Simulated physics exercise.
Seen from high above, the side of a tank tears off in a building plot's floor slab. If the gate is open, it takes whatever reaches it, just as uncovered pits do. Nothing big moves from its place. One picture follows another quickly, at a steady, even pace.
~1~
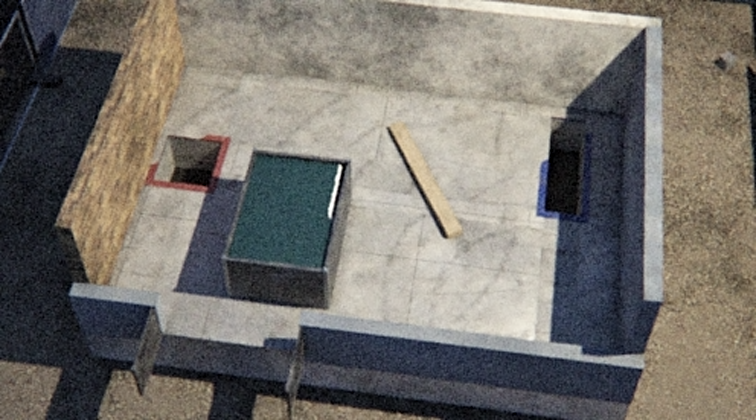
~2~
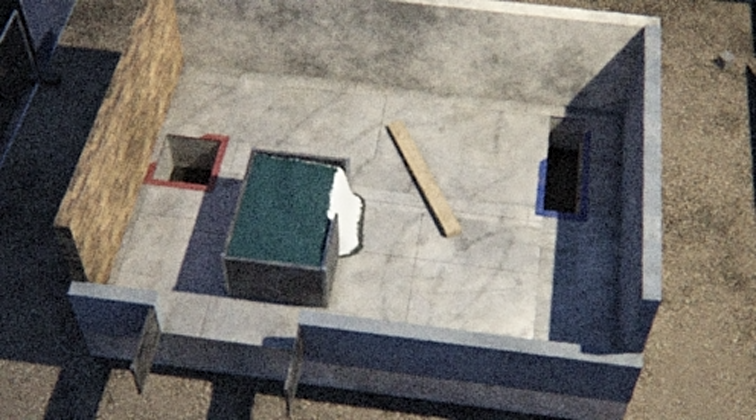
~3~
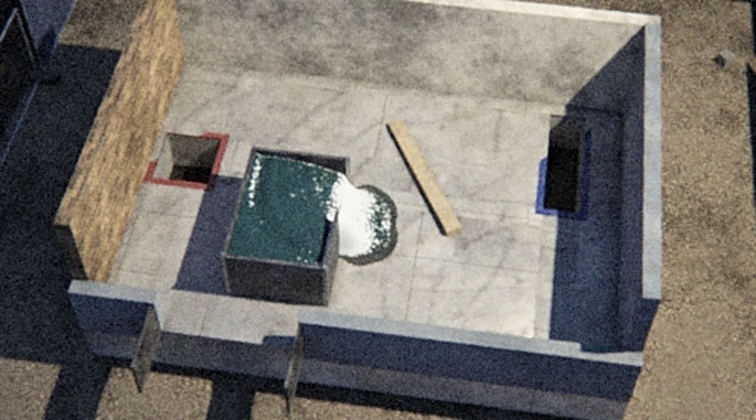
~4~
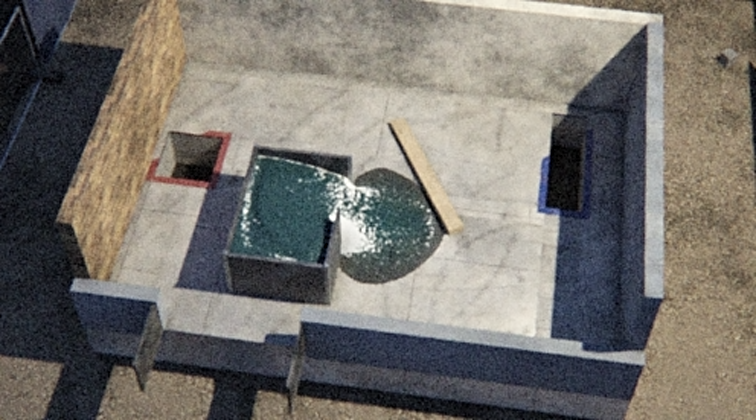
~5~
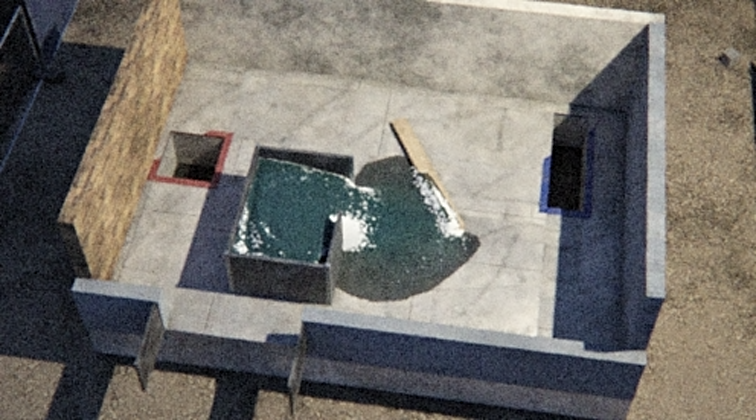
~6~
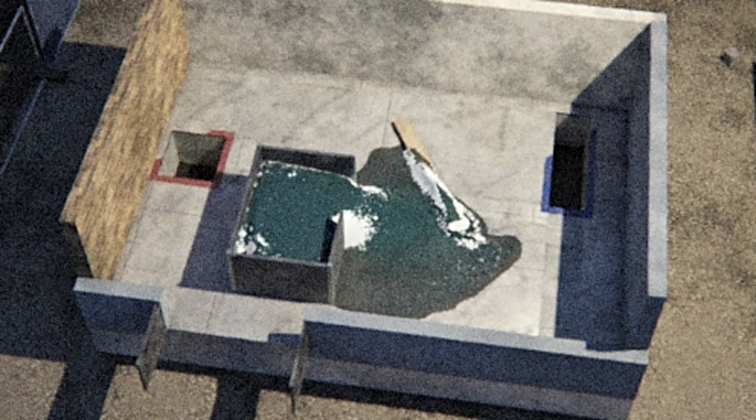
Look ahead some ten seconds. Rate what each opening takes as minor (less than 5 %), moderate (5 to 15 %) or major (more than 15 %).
The gate - minor, the blue pit - major, the red pit - minor.
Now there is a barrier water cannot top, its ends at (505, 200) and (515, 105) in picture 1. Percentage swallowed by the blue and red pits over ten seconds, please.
I'd say the blue pit takes roughly 25 %, the red pit roughly 6 %.
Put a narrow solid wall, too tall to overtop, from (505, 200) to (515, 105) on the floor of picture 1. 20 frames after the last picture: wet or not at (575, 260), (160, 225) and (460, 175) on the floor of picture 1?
Taking the three spots in the order asked, they are waterlogged, bone-dry and waterlogged.
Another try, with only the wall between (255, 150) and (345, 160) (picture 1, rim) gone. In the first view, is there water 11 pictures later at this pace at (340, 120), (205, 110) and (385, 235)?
In the order asked: Sodden, sodden, out of reach.
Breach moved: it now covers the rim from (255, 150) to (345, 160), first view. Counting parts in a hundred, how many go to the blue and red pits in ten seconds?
Approximately, blue takes 25 % and red takes 30 %.
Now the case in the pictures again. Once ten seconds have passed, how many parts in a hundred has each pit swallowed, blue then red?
Shares, in order: 40 % and 2 %.
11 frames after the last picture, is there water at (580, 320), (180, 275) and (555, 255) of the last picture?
Soaked, spared, soaked.
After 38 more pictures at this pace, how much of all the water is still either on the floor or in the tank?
I reckon around 72 in a hundred.
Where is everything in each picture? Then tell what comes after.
The water tank at (289, 211) is whole and still, in the first picture.
Water pours out at (341, 213) and has run to (352, 195), in the second picture.
The front is at (386, 250), out from the gap at (341, 213), in the third picture.
The front is at (436, 242), out from the gap at (343, 212), in the fourth picture.
The front is at (471, 249), out from the gap at (345, 212), in the fifth picture.
The front is at (514, 254), out from the gap at (347, 211), in the sixth picture.
A moment on, water covers 40 % of the floor; the gate 0 %, the blue pit 0 %, the red pit 0 %.
Next, water covers 55 % of the floor; the gate 0 %, the blue pit 7 %, the red pit 0 %.
Then, water covers 55 % of the floor; the gate 0 %, the blue pit 15 %, the red pit 0 %.
Later, water covers 70 % of the floor; the gate 0 %, the blue pit 28 %, the red pit 0 %.
In the end, water covers 85 % of the floor; the gate 3 %, the blue pit 40 %, the red pit 1 %.
